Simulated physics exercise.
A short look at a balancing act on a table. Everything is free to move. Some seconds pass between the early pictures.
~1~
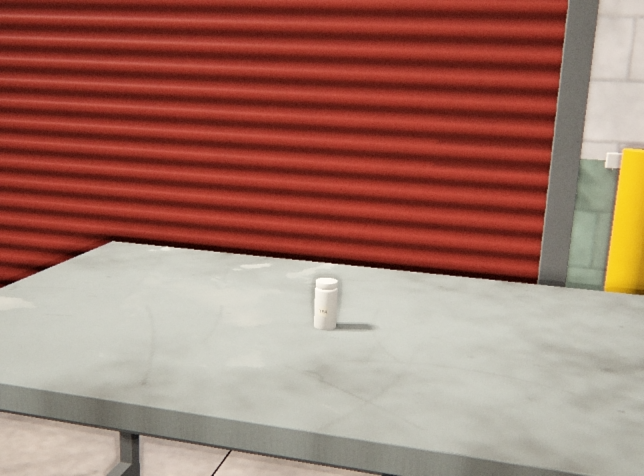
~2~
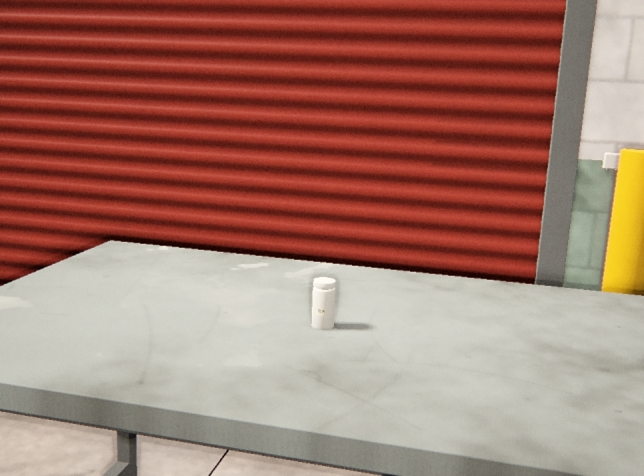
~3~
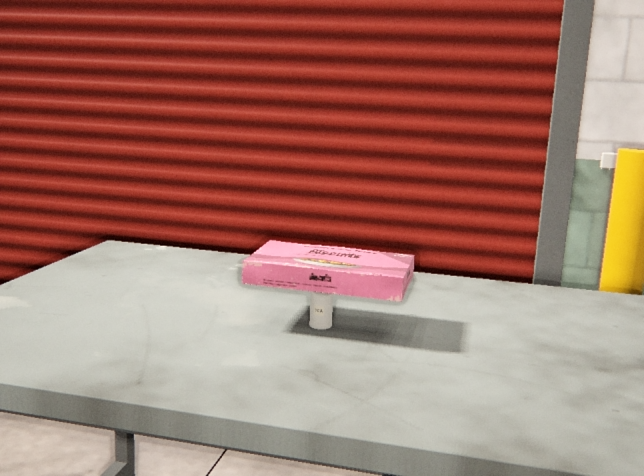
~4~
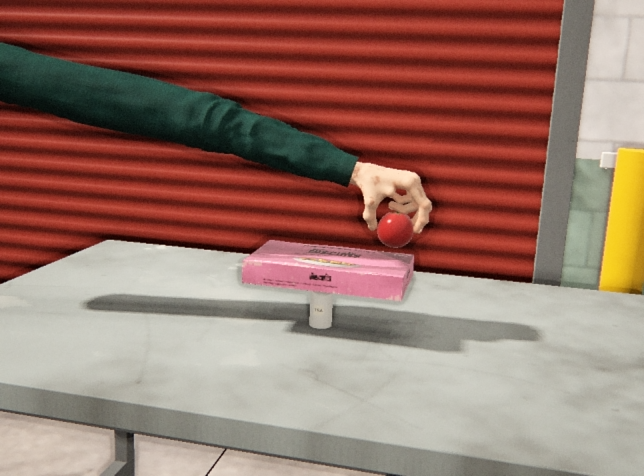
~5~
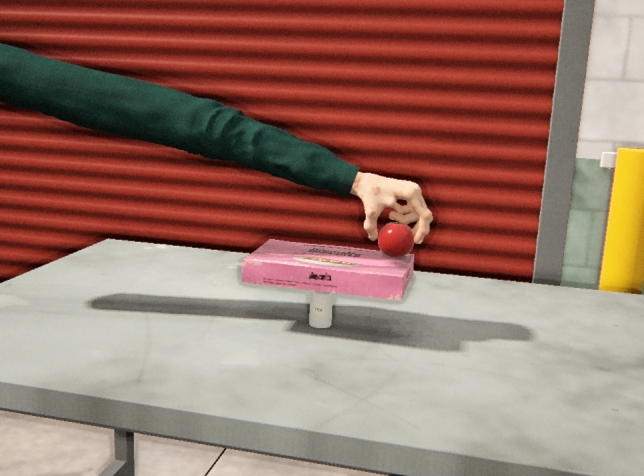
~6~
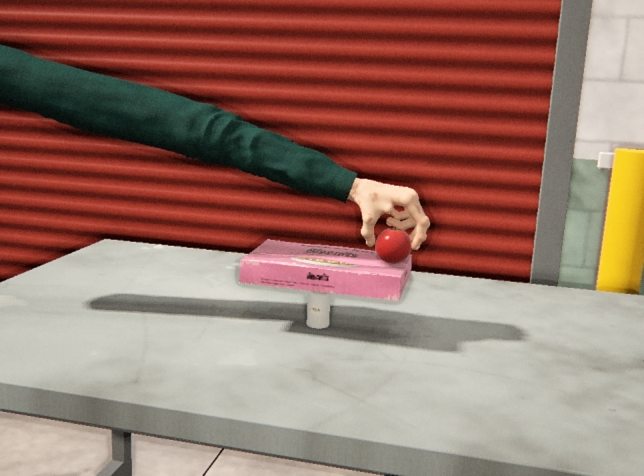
To begin with, a small white shaker stands alone on a grey table before a red corrugated shutter. Next, a flat pink box rests across its top, and then a green-sleeved arm reaches in from the left, lowering a red tomato onto the box's right side, fingers still holding it.
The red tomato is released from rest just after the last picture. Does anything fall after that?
In the end the stack gives way.
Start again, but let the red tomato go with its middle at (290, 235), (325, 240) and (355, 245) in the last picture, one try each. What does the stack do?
In the first case it holds; in the second case it keeps its balance; in the third case it comes apart.
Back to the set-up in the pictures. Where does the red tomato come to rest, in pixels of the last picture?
At about (439, 323).
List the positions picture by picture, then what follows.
The last thing is not in view yet; white shaker (326, 304), in the first frame.
The last thing is not in view yet; white shaker (324, 303), in the second frame.
The last thing is not in view yet; white shaker (322, 303), in the third frame.
Still above its spot; red tomato (395, 229); white shaker (321, 303), in the fourth frame.
Still above its spot; red tomato (396, 240); white shaker (321, 302), in the fifth frame.
Set down, still held; red tomato (393, 246); white shaker (319, 302), in the sixth frame.
Then, 0.30 s later than the last frame, red tomato now fallen; pink packet tilted by 22°.
Then, 0.40 s later than the last frame, pink packet tilted by 42°.
Then, 0.50 s later than the last frame, pink packet tilted by 38°.
Then, 0.60 s later than the last frame, pink packet tilted by 35°.
When it is over, fallen, red tomato; moved from the start, pink packet; white shaker as before. End places, in pixels of the last picture, red tomato near (439, 323). The stack loses its balance.
